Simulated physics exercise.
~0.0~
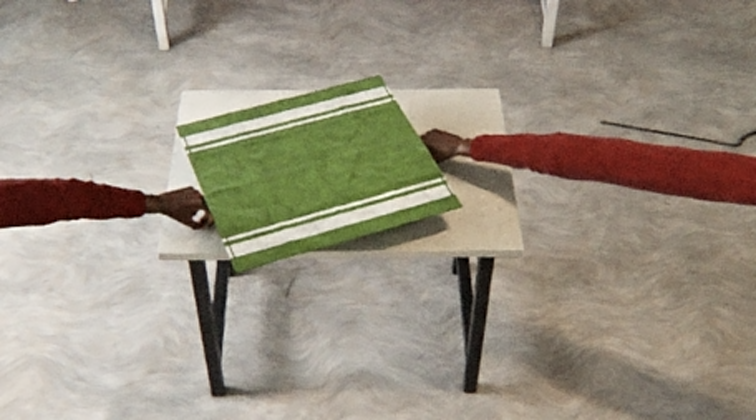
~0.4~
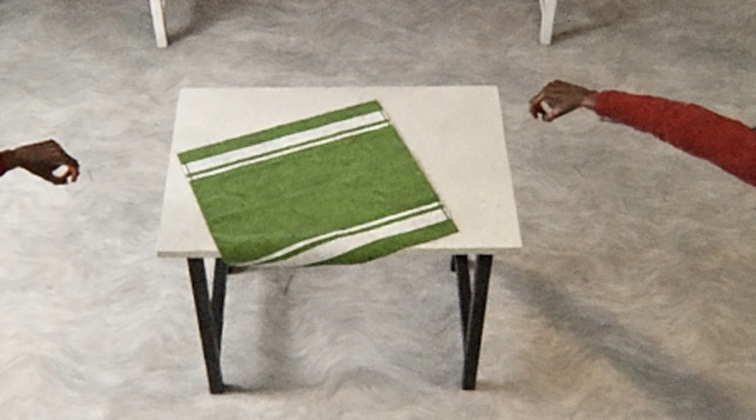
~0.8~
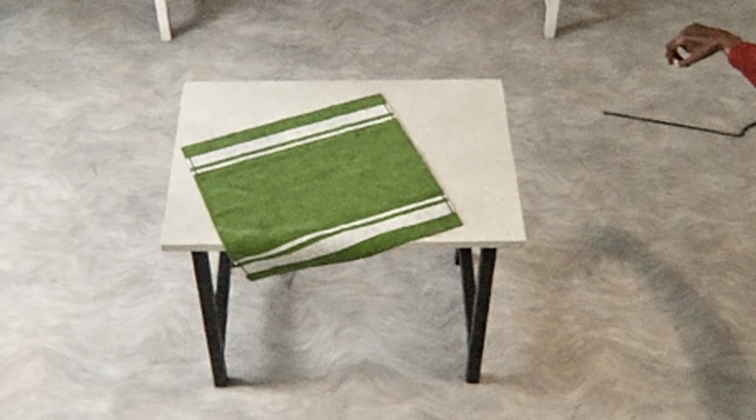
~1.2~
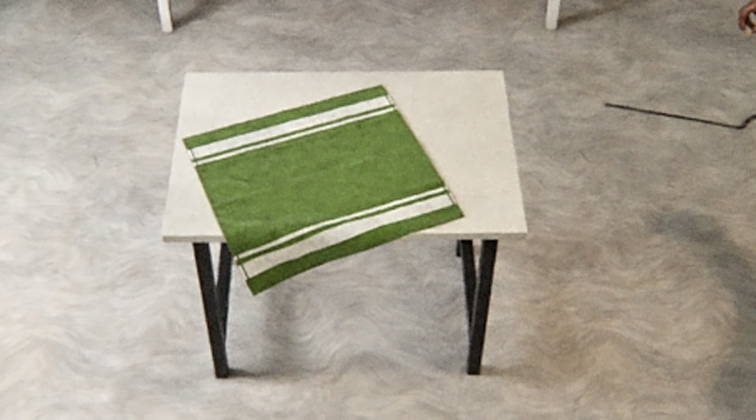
Two hands in red sleeves lowered a green tea towel with white stripes onto a pale side table, let go and drew away to either side. The towel settled with one corner drooping over the near edge and stayed on the table.
